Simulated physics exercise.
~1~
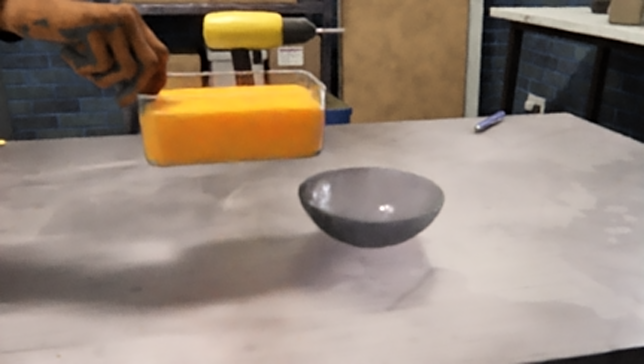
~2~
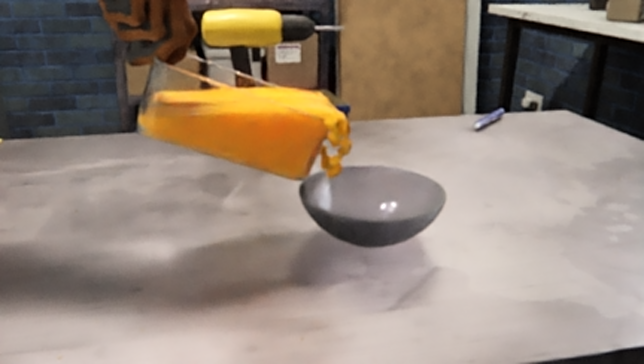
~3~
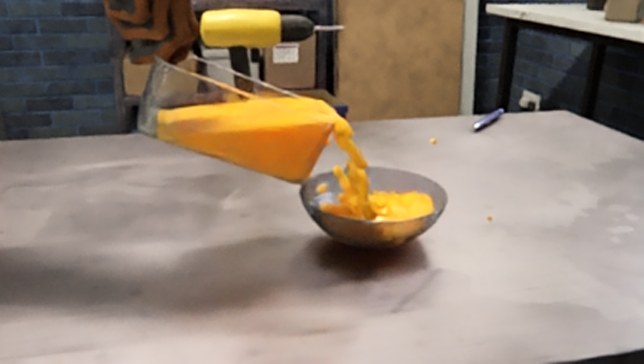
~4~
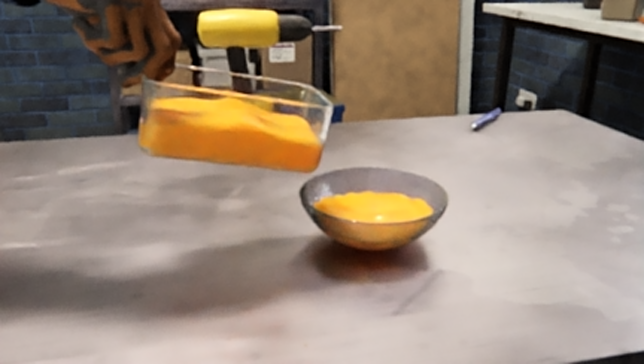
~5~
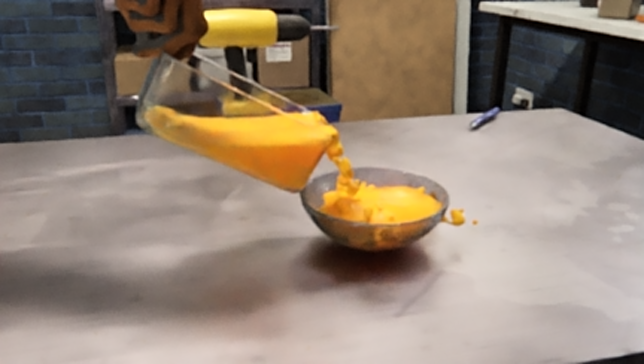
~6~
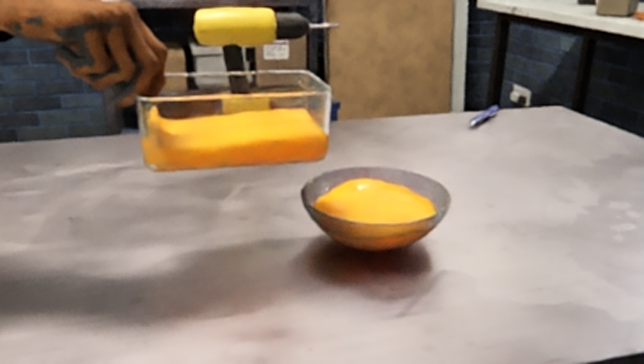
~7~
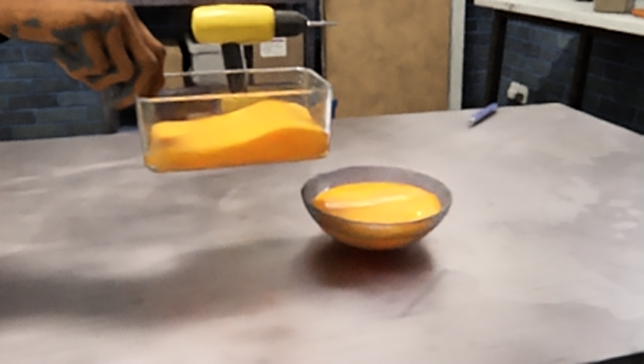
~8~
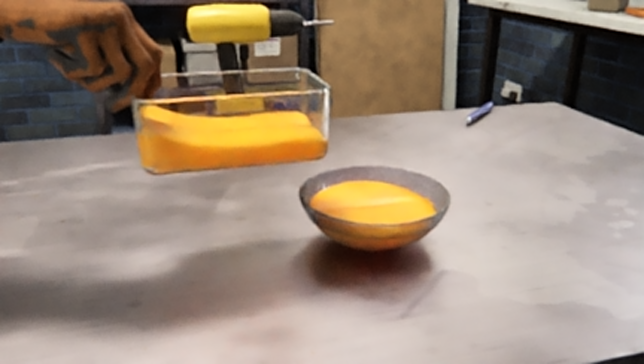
A smooth grey tabletop in a workshop-like room with dark blue brick walls is seen from slightly above, the view drifting a little sideways. A hand at the upper left holds a clear box of bright orange juice above and to the left of an empty dark grey bowl, with a yellow and black tool behind. The box tips right, pouring juice into the bowl as small drops scatter, then levels off. It tips again, more steeply, and orange splashes near the rim. Finally the hand levels the box, still partly full, and the juice settles in the well-filled bowl.
